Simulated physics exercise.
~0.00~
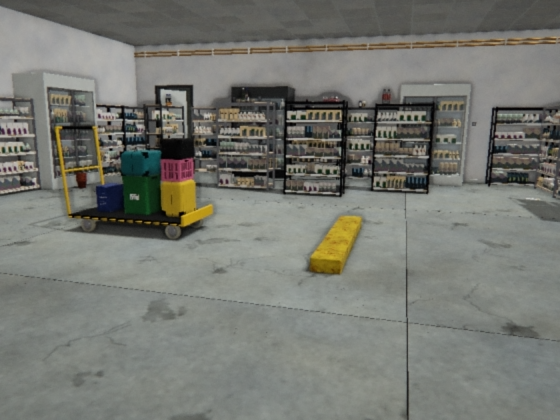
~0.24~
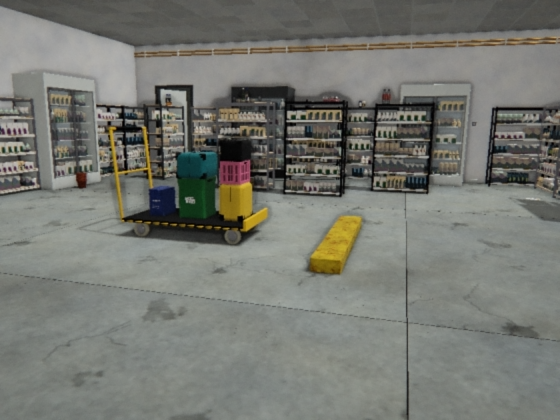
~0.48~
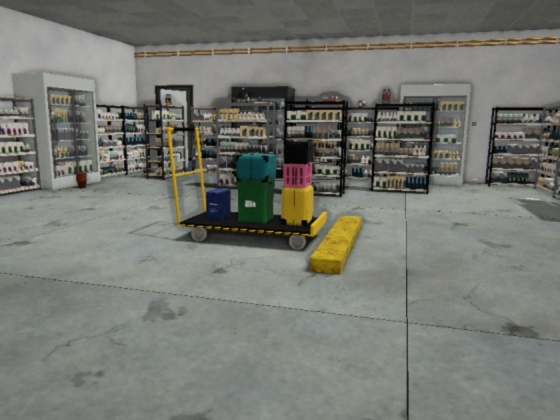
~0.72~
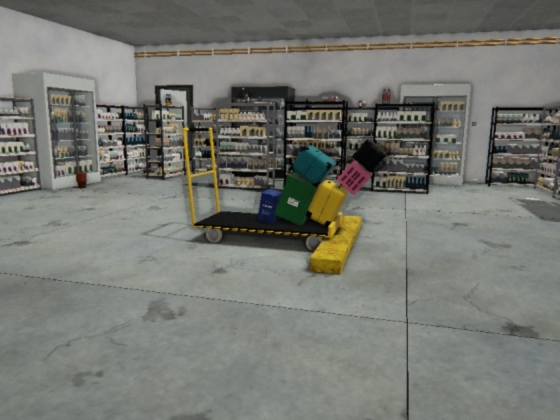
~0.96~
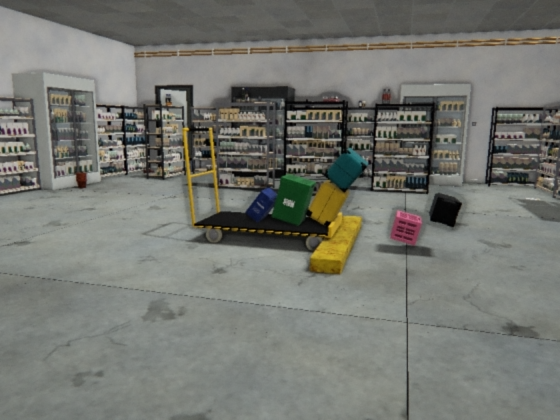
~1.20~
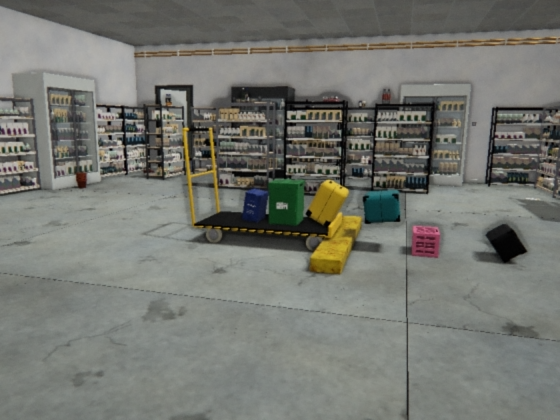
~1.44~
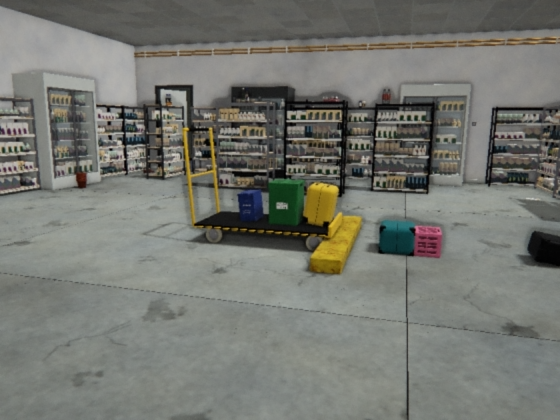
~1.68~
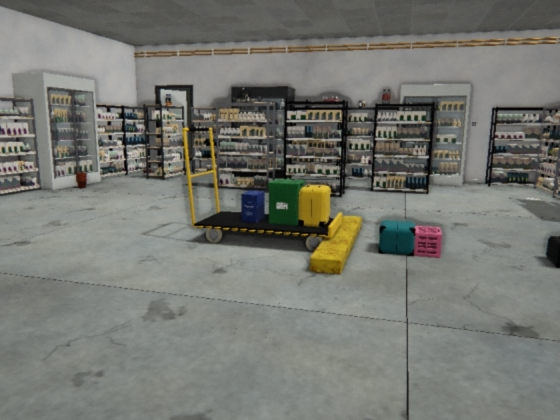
Loaded flatbed trolley rolling right and stopping at a yellow kerb, teal, pink and black pieces tumbling to the floor, three staying aboard.
